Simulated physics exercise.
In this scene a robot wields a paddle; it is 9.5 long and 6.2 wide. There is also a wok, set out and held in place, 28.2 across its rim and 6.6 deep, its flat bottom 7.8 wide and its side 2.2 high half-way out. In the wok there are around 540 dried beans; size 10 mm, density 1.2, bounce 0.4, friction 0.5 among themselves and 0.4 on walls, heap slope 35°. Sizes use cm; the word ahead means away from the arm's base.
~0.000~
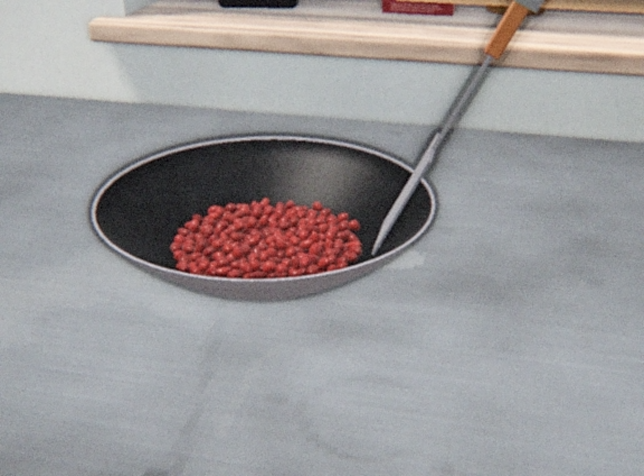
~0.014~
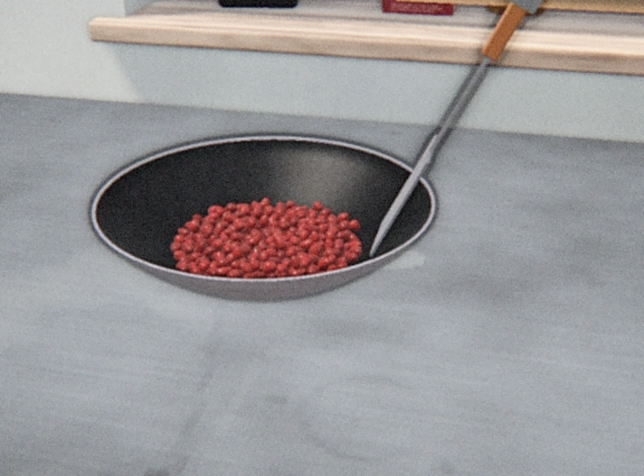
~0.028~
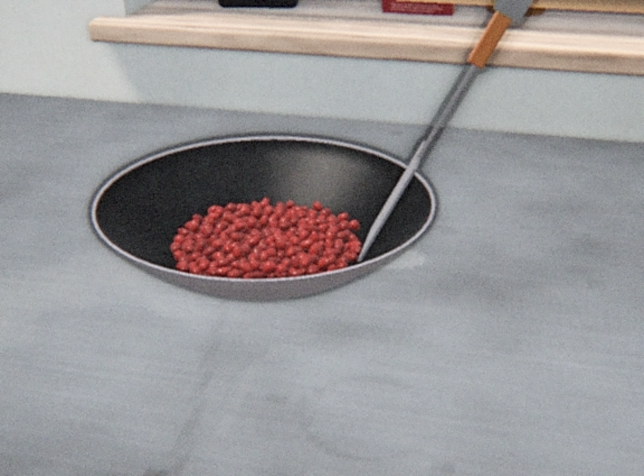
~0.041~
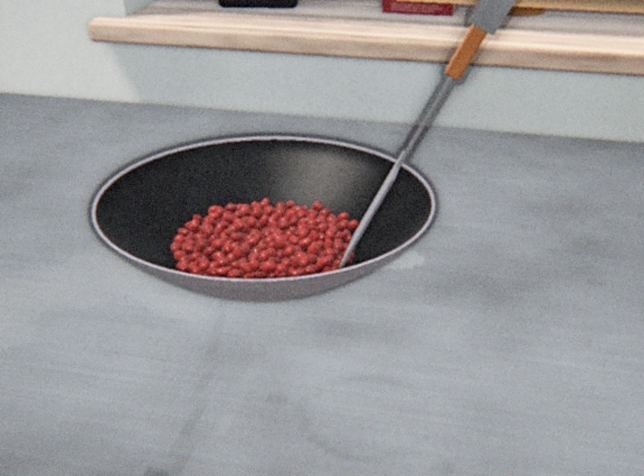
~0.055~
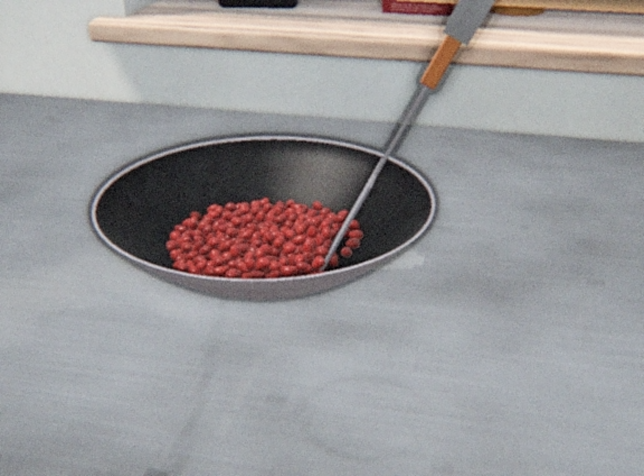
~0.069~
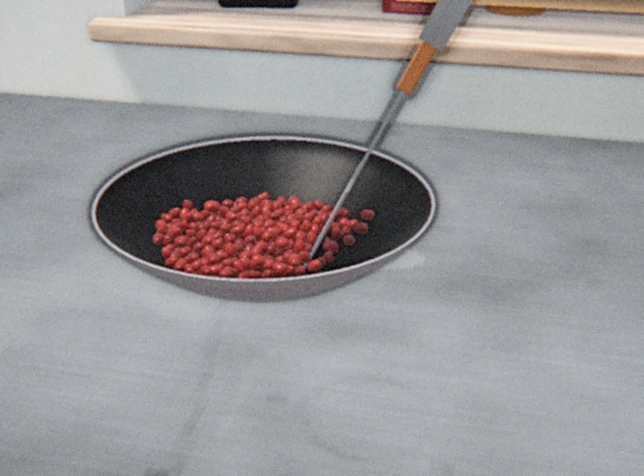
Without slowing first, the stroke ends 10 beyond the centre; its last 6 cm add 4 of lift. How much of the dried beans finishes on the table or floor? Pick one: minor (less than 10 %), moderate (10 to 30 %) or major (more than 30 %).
Major.
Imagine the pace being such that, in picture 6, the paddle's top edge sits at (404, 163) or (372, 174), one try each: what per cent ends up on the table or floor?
Roughly 15 per cent, then roughly 35 per cent.
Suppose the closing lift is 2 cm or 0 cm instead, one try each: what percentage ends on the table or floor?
Result: Approx. 40 % and 45 %, one try each.
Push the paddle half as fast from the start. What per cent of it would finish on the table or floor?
20 per cent, about.
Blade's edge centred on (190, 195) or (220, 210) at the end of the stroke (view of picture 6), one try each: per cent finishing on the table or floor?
I'd say some 20 per cent, then some 15 per cent.
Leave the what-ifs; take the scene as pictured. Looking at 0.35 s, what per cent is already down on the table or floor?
Around 15 %.
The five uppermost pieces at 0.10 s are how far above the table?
Some 8 cm.
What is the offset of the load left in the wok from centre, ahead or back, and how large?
I'd say close to 3.0 cm toward the front.
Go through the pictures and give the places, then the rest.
Paddle top edge at (435, 147), sloping 64°; upper third of the load around (267, 237), from x 175 to 355, top at y 205; 540 in the wok, in the first frame.
Paddle top edge at (433, 148), sloping 64°; upper third of the load around (267, 237), from x 175 to 355, top at y 205, in the second frame.
Paddle top edge at (420, 155), sloping 64°; upper third of the load around (267, 237), from x 175 to 355, top at y 205, in the third frame.
Paddle top edge at (399, 165), sloping 64°; upper third of the load around (267, 237), from x 175 to 355, top at y 205, in the fourth frame.
Paddle top edge at (377, 172), sloping 64°; upper third of the load around (265, 235), from x 175 to 355, top at y 205, in the fifth frame.
Paddle top edge at (355, 176), sloping 64°; upper third of the load around (257, 229), from x 160 to 370, top at y 200; 540 in the wok, in the sixth frame.
By 0.10 s, sloping 64°, highest piece 10 above the table; 540 in the wok.
By 0.14 s, sloping 64°, highest piece 13 above the table; 537 in the wok, 3 on the blade or in flight.
By 0.35 s, sloping 64°, highest piece 20 above the table; 337 in the wok, 68 on the table or floor, 135 on the blade or in flight.
By 1.40 s, sloping 64°, highest piece 5 above the table; 336 in the wok, 204 on the table or floor.
Final count, 336 in the wok, 204 on the table or floor. That is 38 % on the table or floor.
